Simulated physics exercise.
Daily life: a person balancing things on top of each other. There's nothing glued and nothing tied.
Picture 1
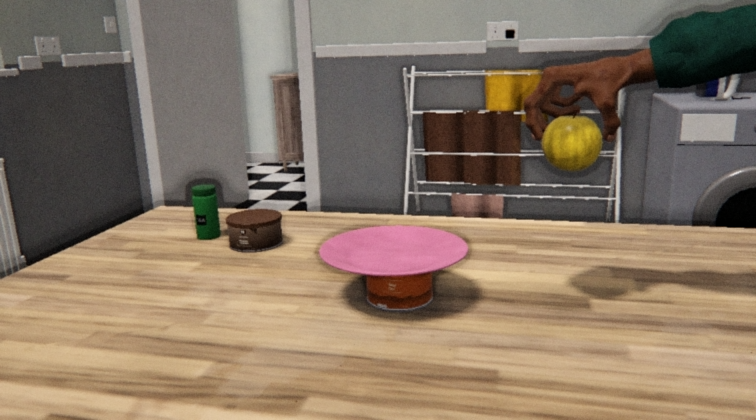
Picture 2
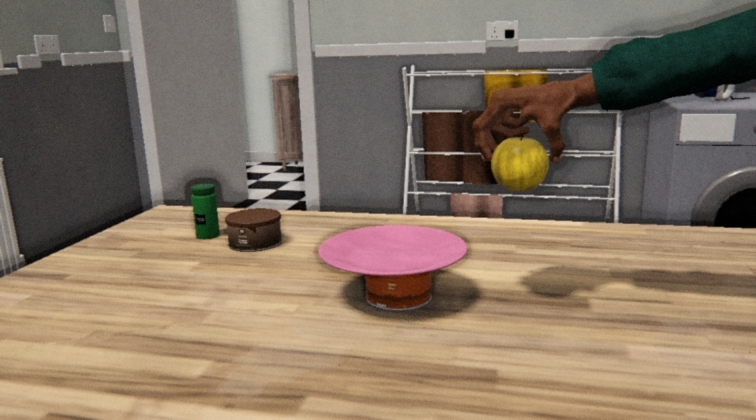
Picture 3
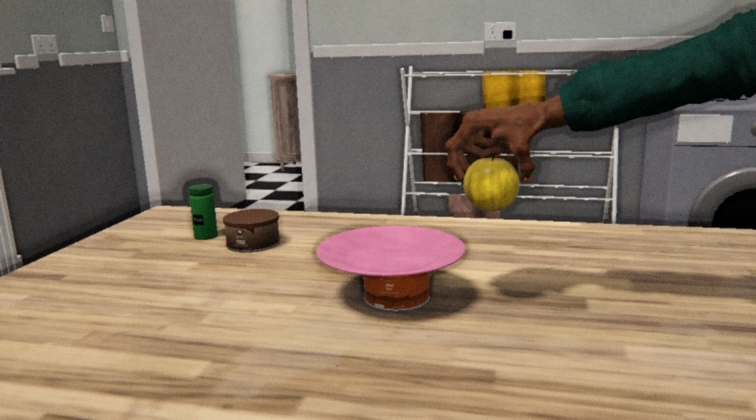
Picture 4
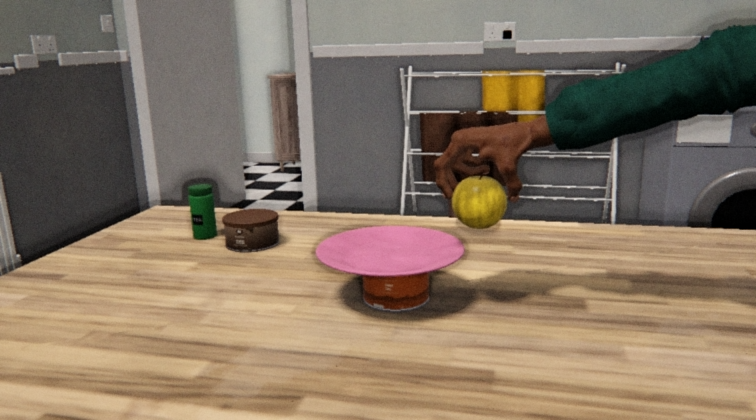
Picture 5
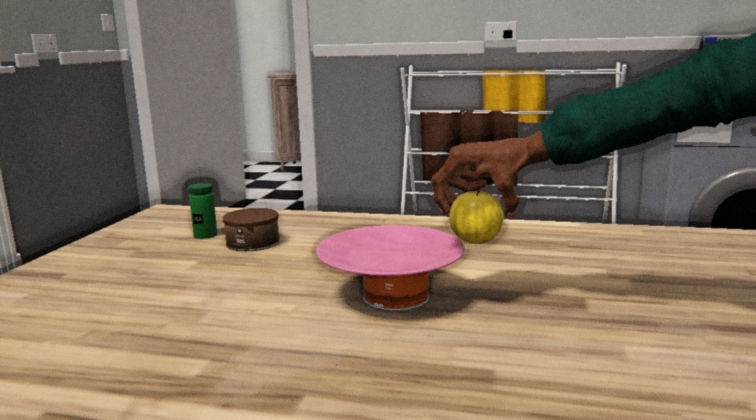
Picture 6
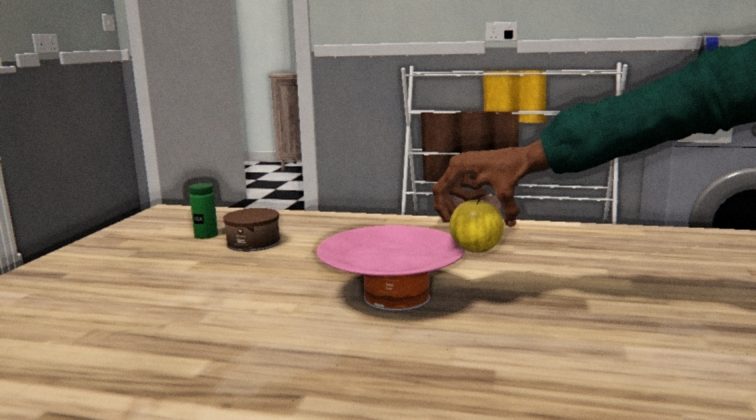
A hand in a green sleeve carried a yellow apple leftward and down over a wooden table, then lowered it to the right edge of a pink plate balanced on a small brown tub.
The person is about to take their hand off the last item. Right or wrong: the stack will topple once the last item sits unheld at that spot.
Right.
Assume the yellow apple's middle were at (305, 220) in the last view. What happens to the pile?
Next, the heap comes down.
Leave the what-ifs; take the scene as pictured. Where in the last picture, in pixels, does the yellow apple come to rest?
About (515, 282).
Then, 0.36 s past the last view, yellow apple now fallen.
Then, 0.72 s past the last view, nothing new.
Finally, fallen, yellow apple; the other 4 still in place. Final places as the last picture's camera would see them, yellow apple near (515, 282). The pile gives way.
